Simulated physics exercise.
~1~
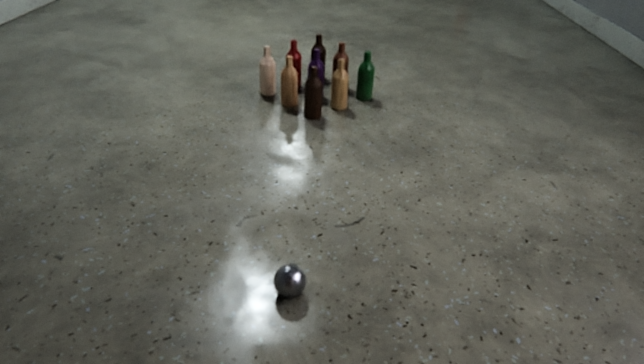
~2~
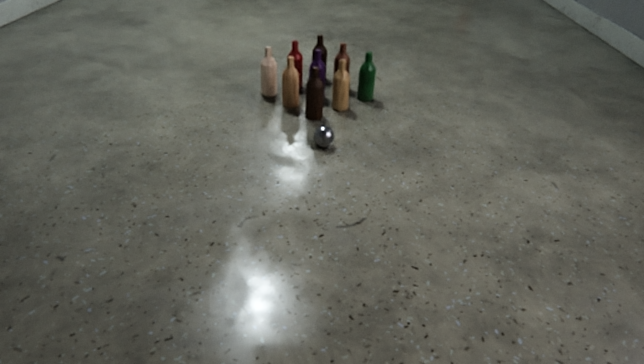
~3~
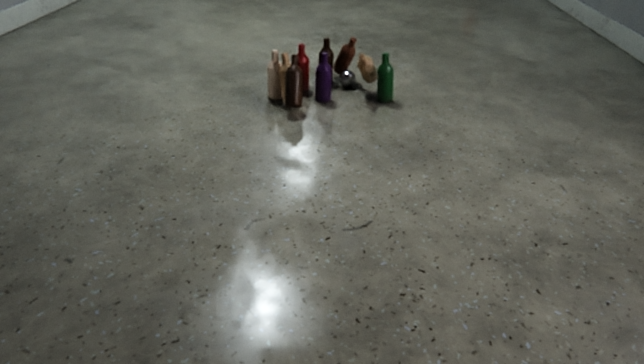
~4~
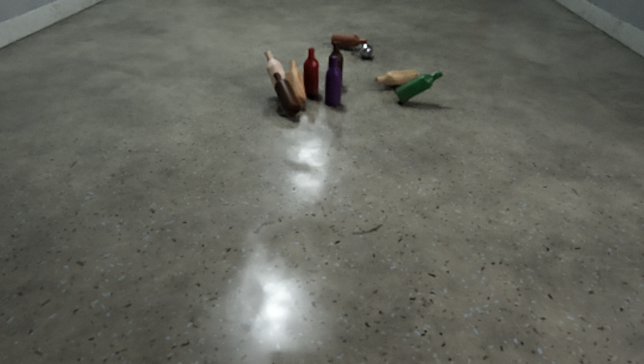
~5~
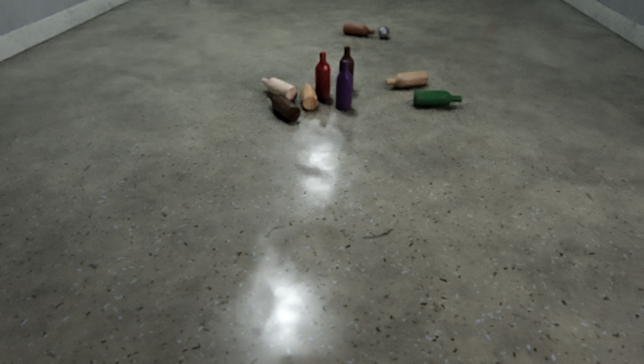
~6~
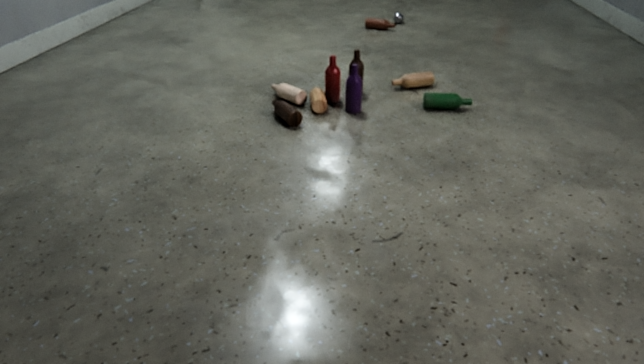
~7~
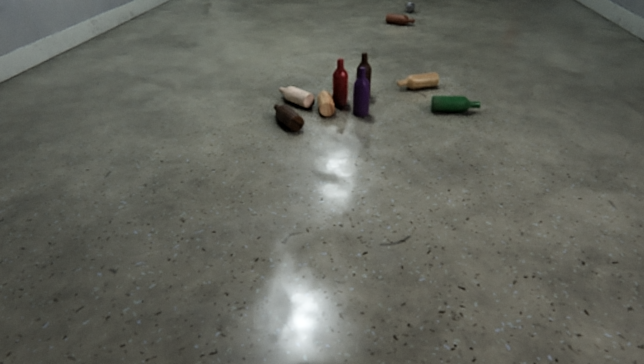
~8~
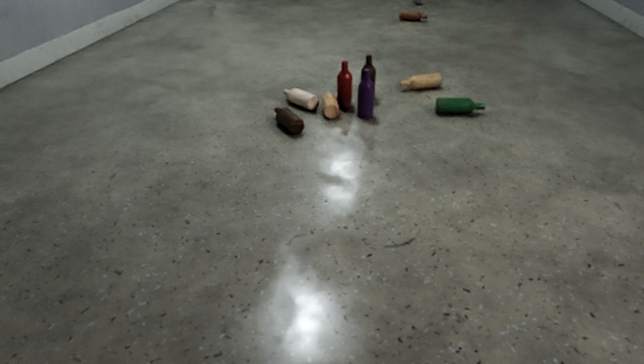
On a speckled grey concrete floor between low pale walls, seen from above and in front, bottle-shaped wooden skittles stand in a tight diamond, with green at the right, red and purple inside, and tan, pink and brown ones around them. A shiny steel ball rolls away from the viewer and strikes the right side of the dark brown front skittle. It pushes through the right side of the group, and skittles topple to both sides, the green one falling rightward. As the view pans slightly left, the ball rolls off beyond the far edge, leaving red, purple and one dark skittle upright.
